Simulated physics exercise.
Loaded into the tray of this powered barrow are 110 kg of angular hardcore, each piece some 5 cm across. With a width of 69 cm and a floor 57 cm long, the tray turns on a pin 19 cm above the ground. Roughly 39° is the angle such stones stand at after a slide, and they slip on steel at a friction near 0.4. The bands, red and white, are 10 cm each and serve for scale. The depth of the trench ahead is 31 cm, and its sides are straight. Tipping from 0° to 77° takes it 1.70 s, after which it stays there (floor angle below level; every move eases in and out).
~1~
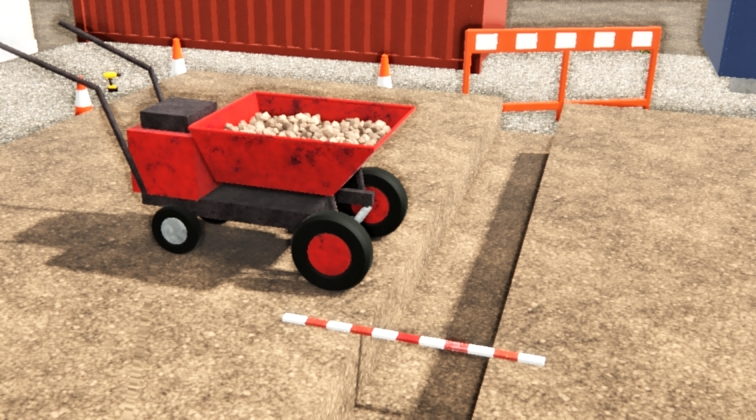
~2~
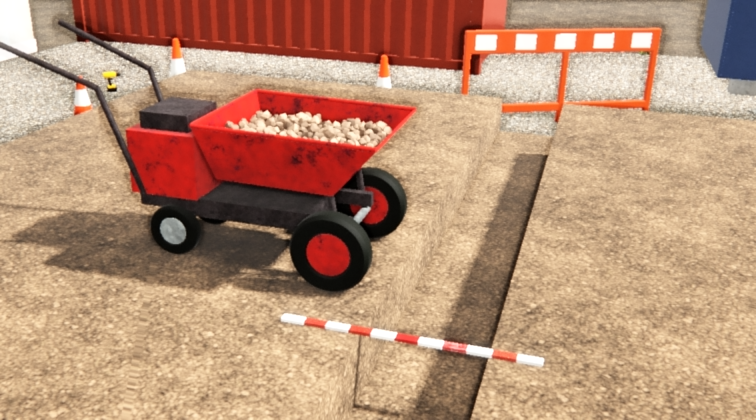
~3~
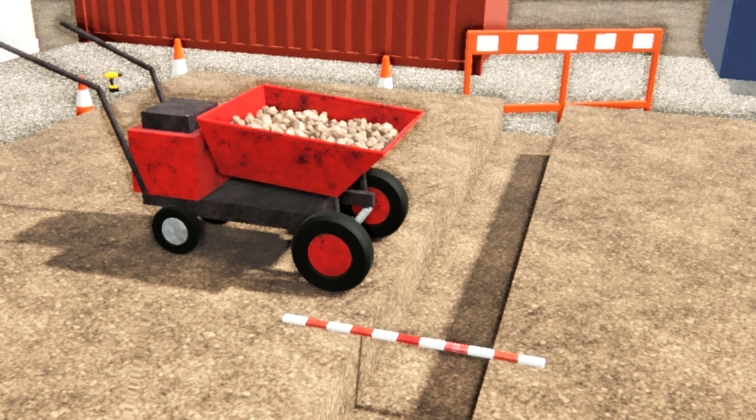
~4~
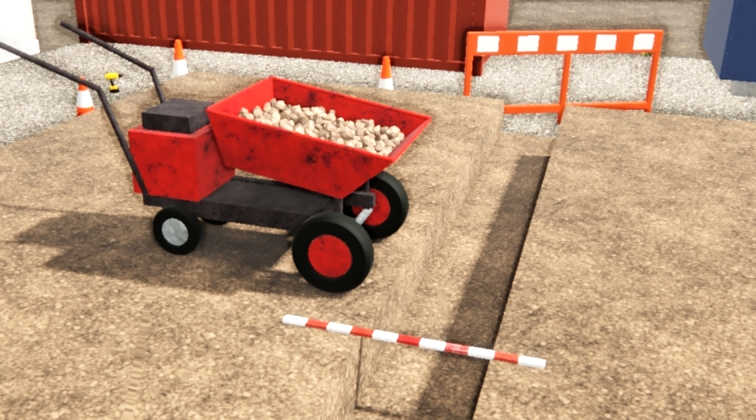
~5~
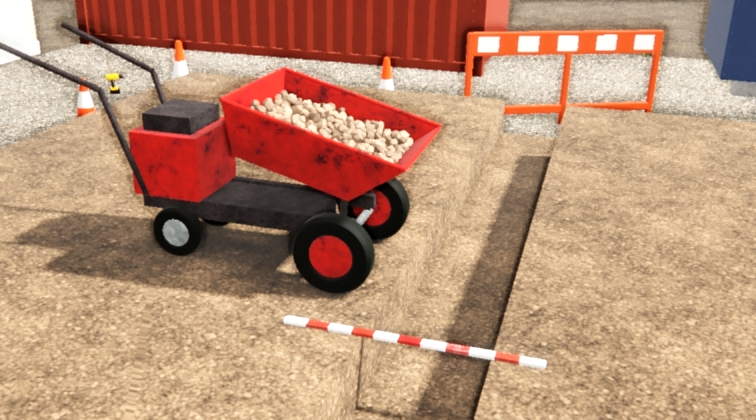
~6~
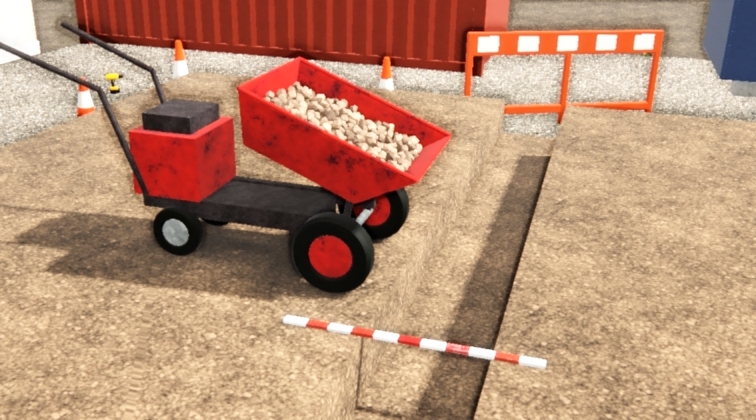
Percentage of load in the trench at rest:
89 %.
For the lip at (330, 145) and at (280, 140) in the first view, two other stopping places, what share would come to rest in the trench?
100 %, then 85 %.
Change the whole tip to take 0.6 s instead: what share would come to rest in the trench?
Estimate: About 60 %.
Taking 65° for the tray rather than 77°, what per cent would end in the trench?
Close to 65 per cent then.
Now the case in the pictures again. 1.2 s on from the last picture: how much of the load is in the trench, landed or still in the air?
Around 50 per cent of it, at that instant.
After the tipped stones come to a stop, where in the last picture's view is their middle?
In the last view, about (482, 324).
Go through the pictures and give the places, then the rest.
Lip at (375, 149), floor tilted 0°, highest stones at (319, 123), in the first picture.
The tray is at 1°, its lip at (376, 150); the top of the load is at (308, 121), in the second picture.
Lip at (384, 154), floor tilted 4°, highest stones at (290, 116), in the third picture.
The tray is at 9°, its lip at (393, 161); the top of the load is at (279, 110), in the fourth picture.
The tray is at 15°, its lip at (405, 170); the top of the load is at (284, 100), in the fifth picture.
Lip at (417, 181), floor tilted 22°, highest stones at (298, 92), in the sixth picture.
Then, 0.7 s after the last picture the floor is at 65°, 100 % in the tray; the foremost stones are at (467, 241).
Then, 1.2 s after the last picture the floor is at 77°, 44 % in the tray, 50 % in the trench, 7 % past the trench; the foremost stones are at (561, 295).
Then, 1.6 s after the last picture the floor is at 77°, 13 % in the tray, 75 % in the trench, 11 % past the trench; the foremost stones are at (600, 311).
Then, 3.5 s after the last picture the floor is at 77°, 0 % in the tray, 89 % in the trench, 11 % past the trench; the foremost stones are at (603, 313).
